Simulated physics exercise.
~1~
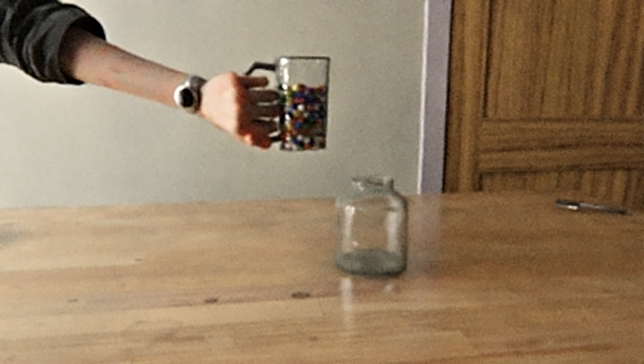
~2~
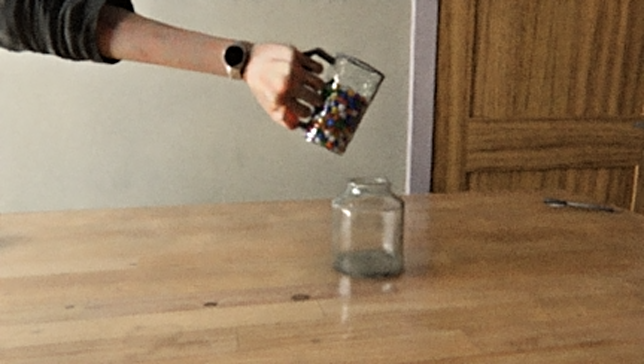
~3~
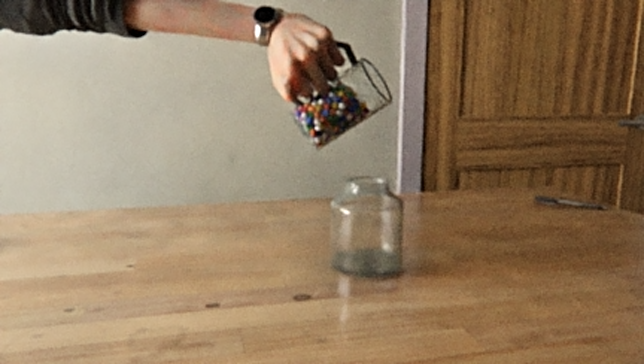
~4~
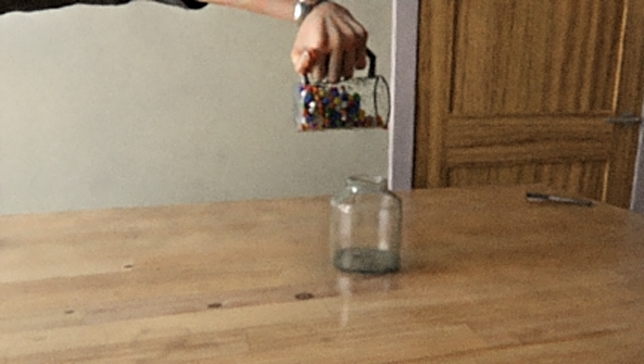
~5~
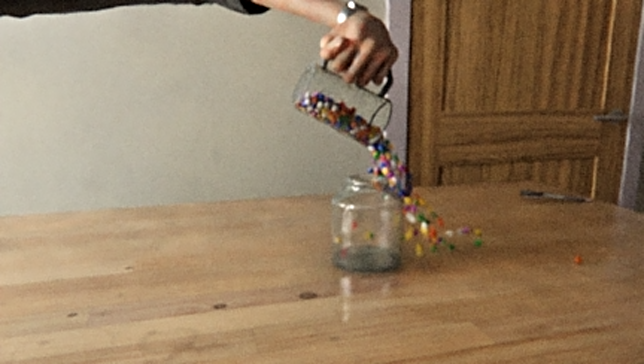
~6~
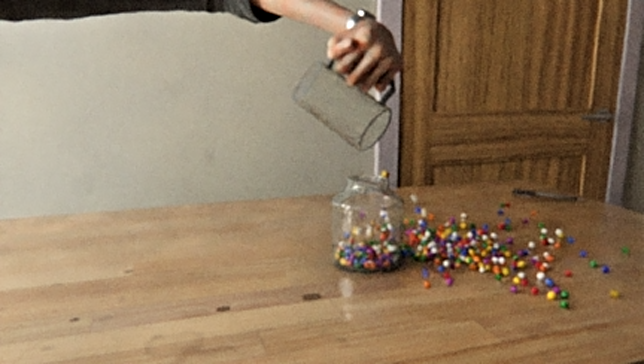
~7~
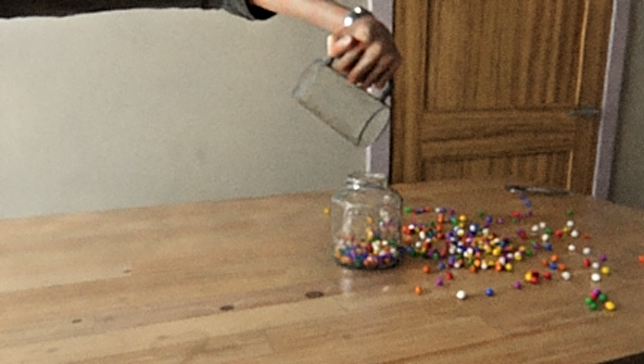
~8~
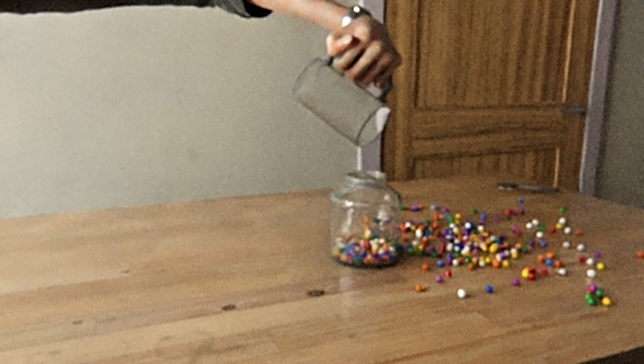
The clip shows a hand tipping a clear mug of colourful beads above an open glass jar on a wooden table. The beads pour out, some landing in the jar but most scattering across the table to its right, and the emptied mug stays tilted above.
